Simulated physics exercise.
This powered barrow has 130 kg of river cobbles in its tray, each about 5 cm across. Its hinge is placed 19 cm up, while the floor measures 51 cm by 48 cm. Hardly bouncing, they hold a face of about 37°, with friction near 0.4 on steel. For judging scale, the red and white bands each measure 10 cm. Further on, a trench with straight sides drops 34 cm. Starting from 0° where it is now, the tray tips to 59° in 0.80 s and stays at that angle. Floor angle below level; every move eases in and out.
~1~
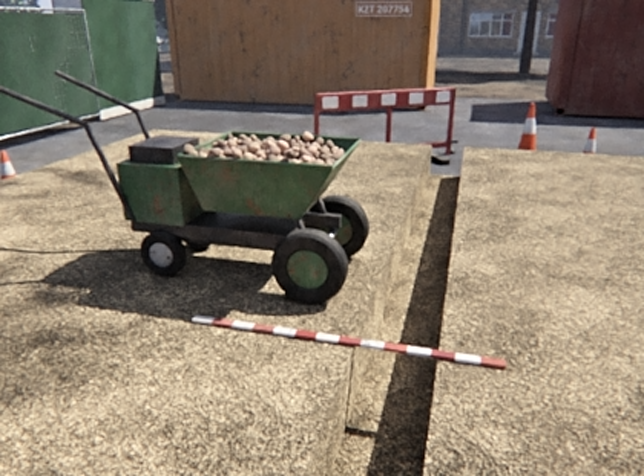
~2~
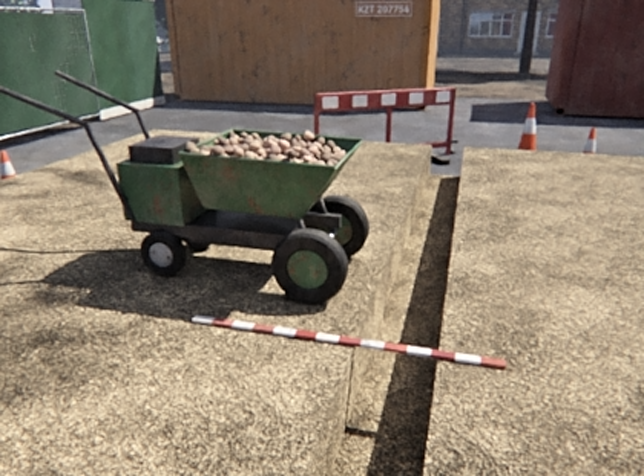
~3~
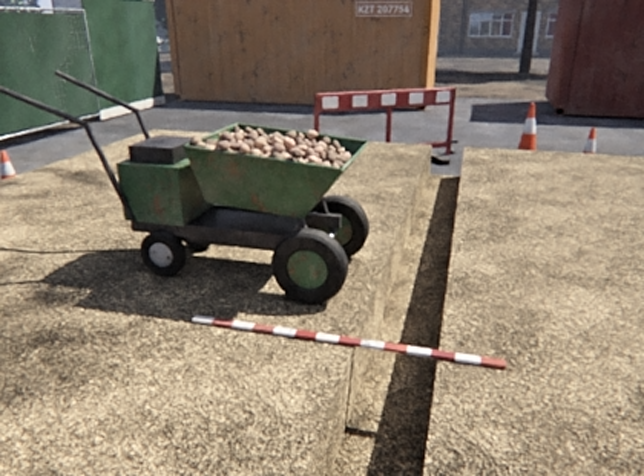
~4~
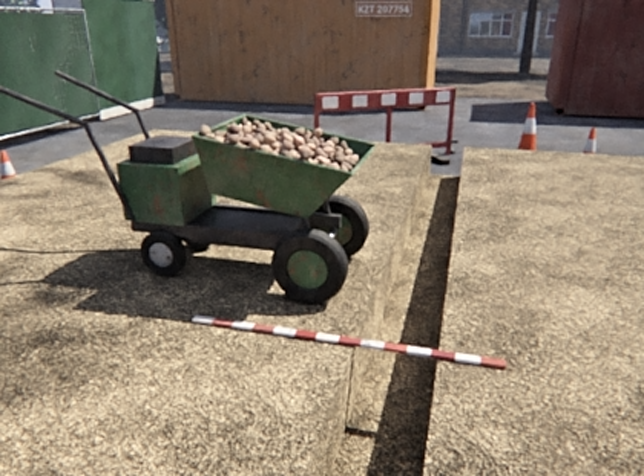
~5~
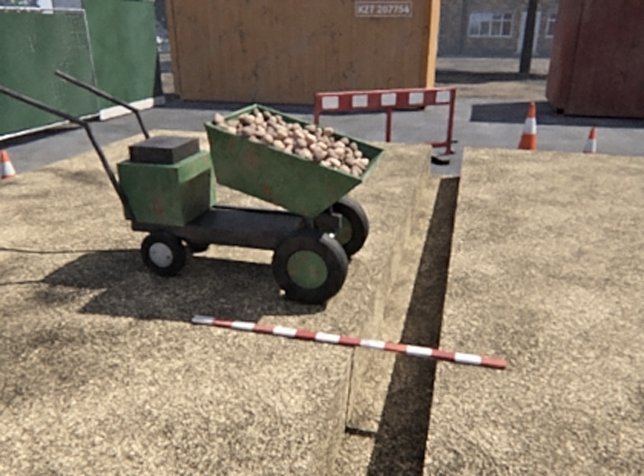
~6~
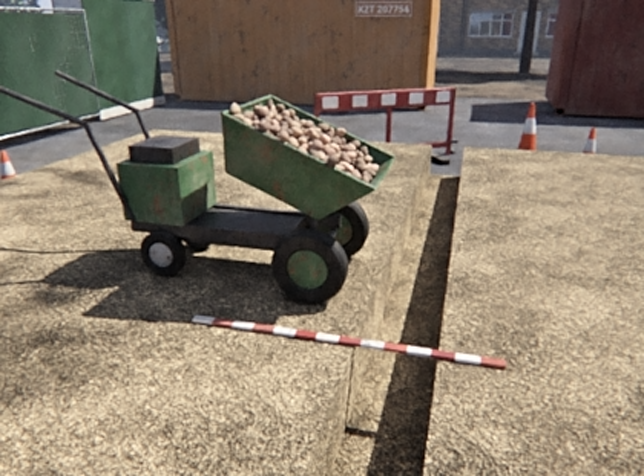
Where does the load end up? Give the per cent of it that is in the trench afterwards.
Some 21 per cent of it.
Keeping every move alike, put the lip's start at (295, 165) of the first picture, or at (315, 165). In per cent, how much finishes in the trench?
About 45 per cent from the first spot, about 30 from the second.
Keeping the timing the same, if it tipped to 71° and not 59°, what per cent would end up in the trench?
It would be close to 40 percent.
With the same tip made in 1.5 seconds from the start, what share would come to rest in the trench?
Something close to 30 per cent.
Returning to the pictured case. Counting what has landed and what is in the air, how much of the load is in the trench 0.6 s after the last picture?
Something like 10 in a hundred.
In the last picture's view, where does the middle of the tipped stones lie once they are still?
The middle should be near (475, 291).
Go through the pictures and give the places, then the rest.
The first frame shows lip at (333, 167), floor tilted 0°, highest stones at (281, 144).
In the second frame, the tray is at 1°, its lip at (335, 168); the top of the load is at (263, 141).
The third frame shows lip at (342, 170), floor tilted 5°, highest stones at (246, 137).
In the fourth frame, the tray is at 10°, its lip at (351, 175); the top of the load is at (246, 128).
In the fifth frame, the tray is at 16°, its lip at (362, 181); the top of the load is at (253, 120).
The sixth frame shows lip at (374, 190), floor tilted 23°, highest stones at (267, 110).
Then, 0.3 s after the last picture the floor is at 50°, 100 % in the tray; the foremost stones are at (401, 211).
Then, 0.6 s after the last picture the floor is at 59°, 86 % in the tray, 9 % in the trench, 5 % past the trench; the foremost stones are at (470, 284).
Then, 0.9 s after the last picture the floor is at 59°, 55 % in the tray, 9 % in the trench, 37 % past the trench; the foremost stones are at (585, 302).
Then, 2.9 s after the last picture the floor is at 59°, 39 % in the tray, 21 % in the trench, 40 % past the trench; the foremost stones are past the picture's edge.
